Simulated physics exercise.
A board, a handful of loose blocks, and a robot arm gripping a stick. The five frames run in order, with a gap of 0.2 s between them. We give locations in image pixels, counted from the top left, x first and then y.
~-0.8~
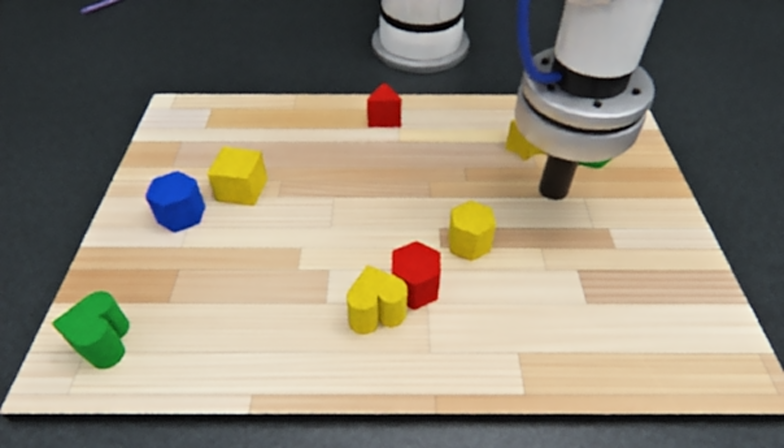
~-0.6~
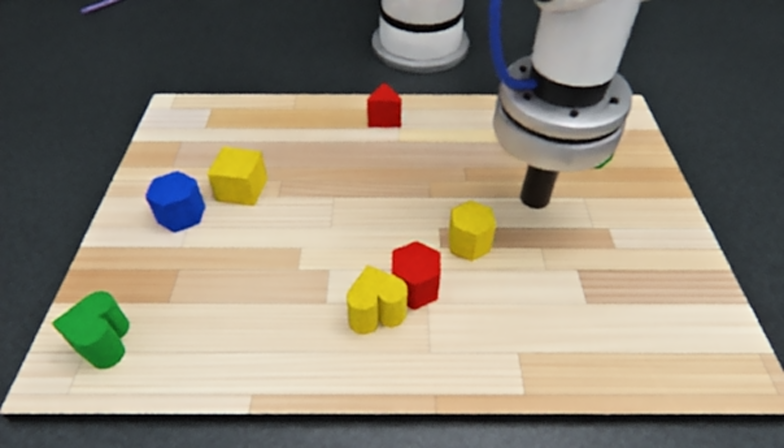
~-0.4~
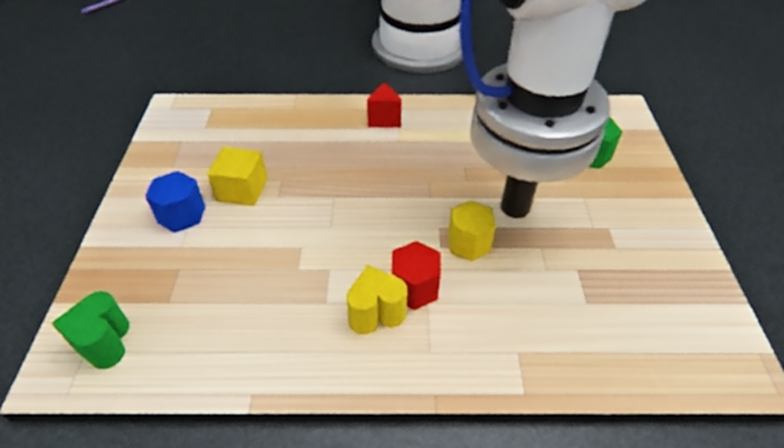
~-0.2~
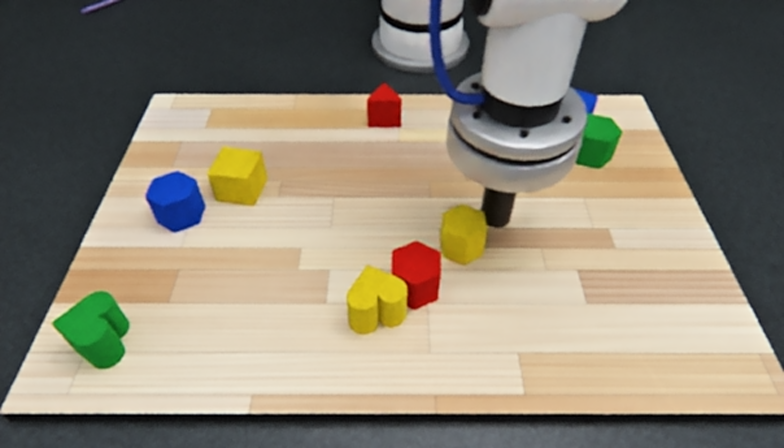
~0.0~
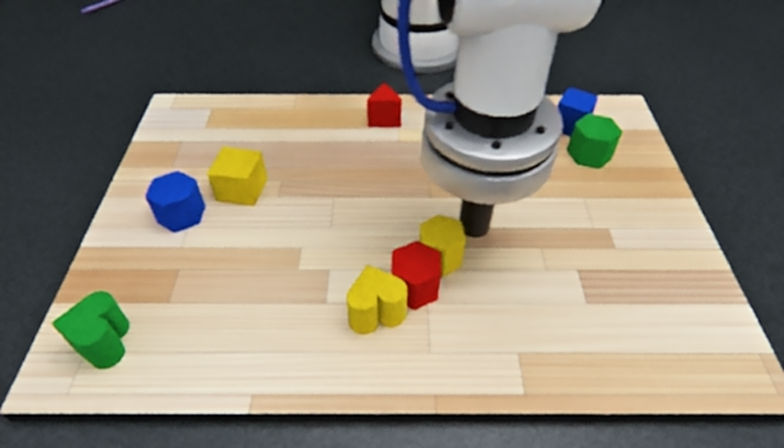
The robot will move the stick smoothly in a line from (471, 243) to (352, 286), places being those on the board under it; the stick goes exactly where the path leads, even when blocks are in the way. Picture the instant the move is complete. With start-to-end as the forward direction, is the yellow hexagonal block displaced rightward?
In short: Yes.
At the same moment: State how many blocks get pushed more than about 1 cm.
The way I see it, the answer is three or more.
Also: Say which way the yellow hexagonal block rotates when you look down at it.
That block twists clockwise.
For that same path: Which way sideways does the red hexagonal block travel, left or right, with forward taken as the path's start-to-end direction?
Pushed left.
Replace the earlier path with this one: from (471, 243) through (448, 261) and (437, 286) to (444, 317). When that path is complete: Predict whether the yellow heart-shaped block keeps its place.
At the end of the path, it will have moved.
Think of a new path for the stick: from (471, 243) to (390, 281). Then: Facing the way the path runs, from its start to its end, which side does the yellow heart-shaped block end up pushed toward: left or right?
To the left.
What follows on the original path. One third of the way, stick (434, 241); yellow heart-shaped block (364, 303), turned 25° clockwise; red hexagonal block (400, 274), turned 30° anticlockwise; yellow hexagonal block (397, 236), turned 20° anticlockwise.
Two thirds of the way, stick (393, 255); yellow heart-shaped block (362, 306), turned 25° clockwise; red hexagonal block (398, 278), turned 40° anticlockwise; yellow hexagonal block (355, 239), turned 15° clockwise.
At the end, stick (351, 270); yellow heart-shaped block (359, 310), turned 20° clockwise; red hexagonal block (396, 282), turned 50° anticlockwise; yellow hexagonal block (322, 240), turned 55° clockwise.
